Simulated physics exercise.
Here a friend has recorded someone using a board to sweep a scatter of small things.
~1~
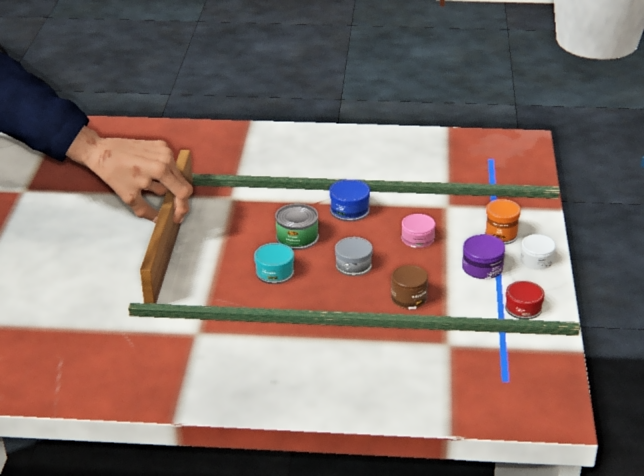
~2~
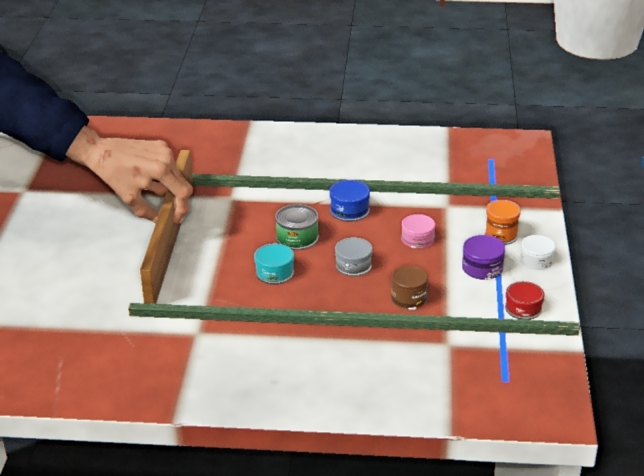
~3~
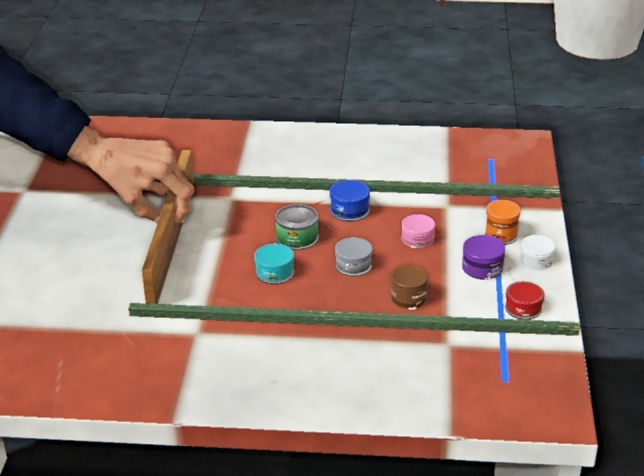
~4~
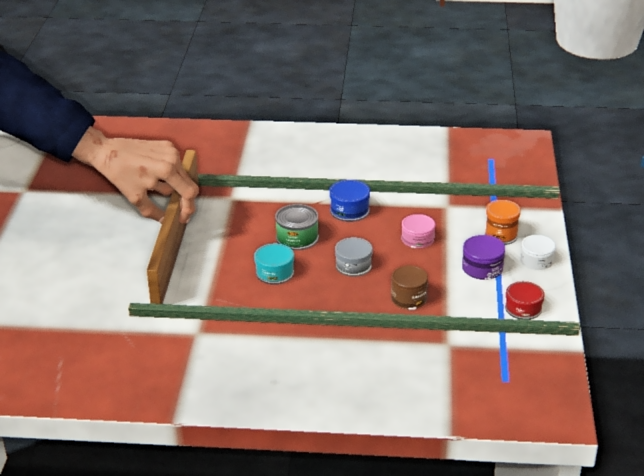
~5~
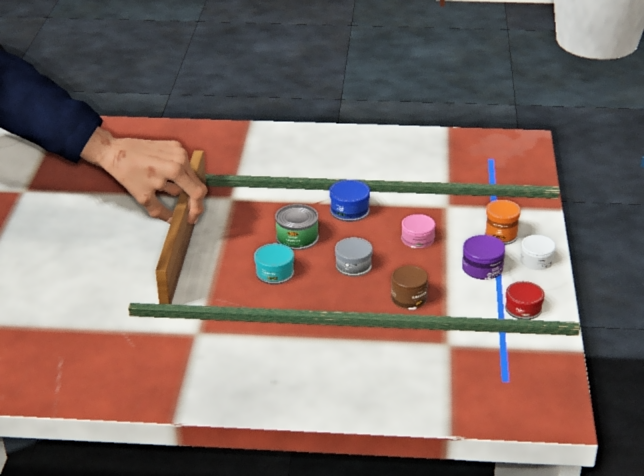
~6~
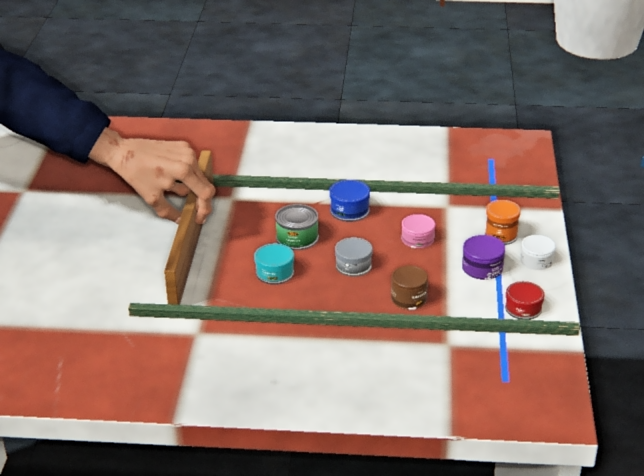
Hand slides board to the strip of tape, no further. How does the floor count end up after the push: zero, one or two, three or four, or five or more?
Most likely the sweep will knock off one or two.
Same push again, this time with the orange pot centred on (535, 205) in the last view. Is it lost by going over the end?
Result for the orange pot: It holds firm.
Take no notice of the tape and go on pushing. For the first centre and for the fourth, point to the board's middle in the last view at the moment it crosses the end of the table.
First about (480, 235), next about (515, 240).
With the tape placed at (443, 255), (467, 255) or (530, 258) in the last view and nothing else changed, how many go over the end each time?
First 0, then 0, then 5.
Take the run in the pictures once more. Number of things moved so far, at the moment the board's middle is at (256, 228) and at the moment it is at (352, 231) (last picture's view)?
First position 0; second position 4.
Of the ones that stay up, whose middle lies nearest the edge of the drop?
The answer is the white tub.
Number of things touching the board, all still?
5 touch it.
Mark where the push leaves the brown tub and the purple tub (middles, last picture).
(519, 300), and the other (554, 266).
Early on, none off yet; white tub at rest near (538, 253); red tin at rest near (524, 300); orange pot at rest near (502, 222).
Finally, the number that fall off is one or two; lost, orange pot.
